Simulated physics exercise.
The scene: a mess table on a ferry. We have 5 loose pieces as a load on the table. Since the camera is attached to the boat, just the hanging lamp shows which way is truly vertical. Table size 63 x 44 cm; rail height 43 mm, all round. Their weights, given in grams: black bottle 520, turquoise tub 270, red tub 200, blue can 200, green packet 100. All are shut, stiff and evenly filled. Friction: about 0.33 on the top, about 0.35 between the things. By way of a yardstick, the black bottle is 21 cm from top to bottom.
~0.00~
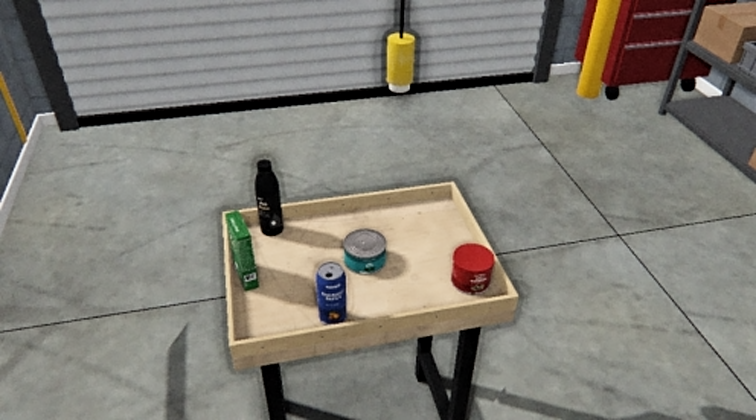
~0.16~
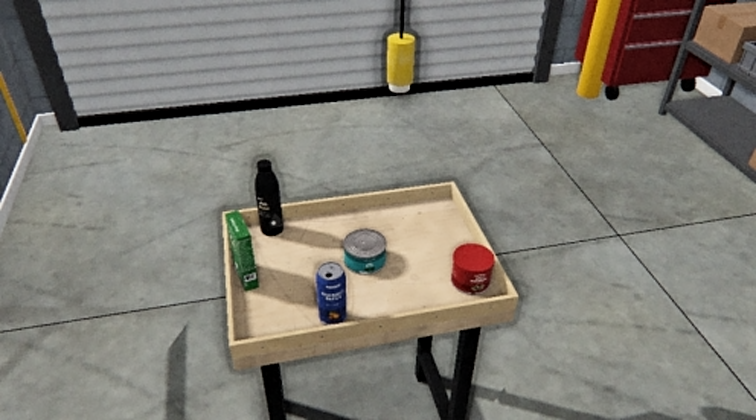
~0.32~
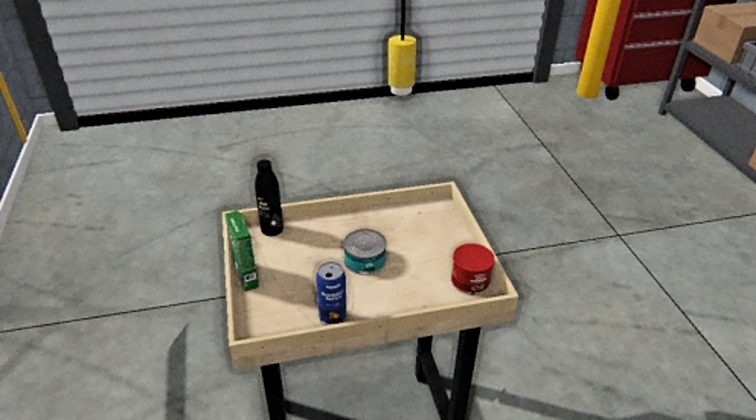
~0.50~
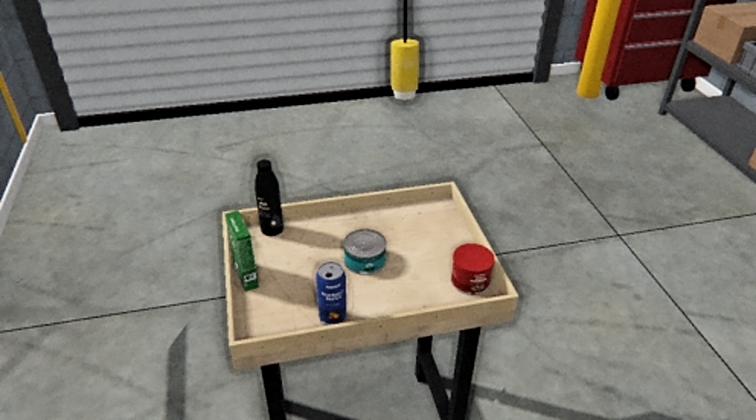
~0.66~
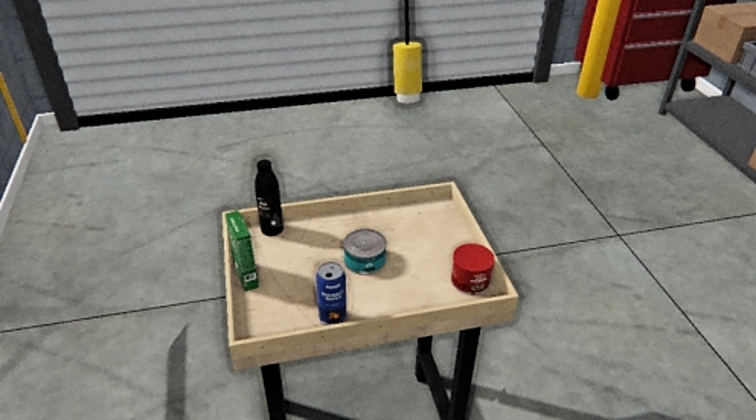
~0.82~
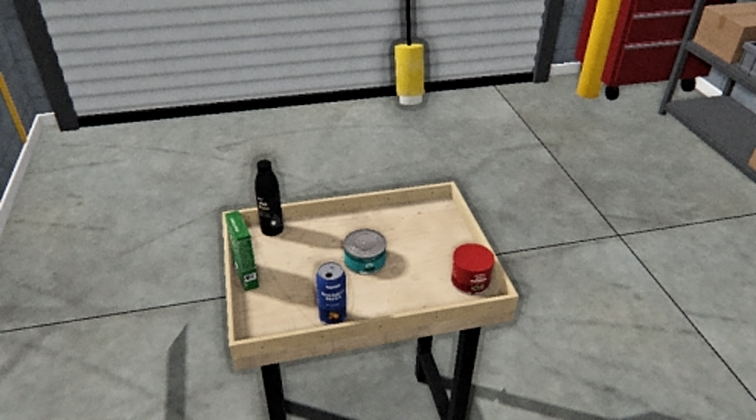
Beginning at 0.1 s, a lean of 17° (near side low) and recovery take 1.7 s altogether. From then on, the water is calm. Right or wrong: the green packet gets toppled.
Wrong.
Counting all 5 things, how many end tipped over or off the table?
0.
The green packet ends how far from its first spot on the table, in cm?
Around 0 centimetres.
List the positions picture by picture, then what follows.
Boat level; green packet (242, 251); black bottle (268, 198), in the first picture.
Boat level; red tub (472, 269); blue can (332, 296), in the second picture.
Boat heeled 3°, near side down; black bottle (268, 198); turquoise tub (365, 251), in the third picture.
Boat heeled 8°, near side down; red tub (472, 269); blue can (332, 296), in the fourth picture.
Boat heeled 13°, near side down; black bottle (268, 198); turquoise tub (365, 251), in the fifth picture.
Boat heeled 16°, near side down; green packet (242, 251); red tub (472, 269), in the sixth picture.
By 1.02 s, boat heeled 17°, near side down.
By 1.42 s, boat heeled 7°, near side down.
By 1.72 s, boat level.
When it is over (2.3 s), all 5 within 5 cm of the start. In the last view, green packet near (242, 251).
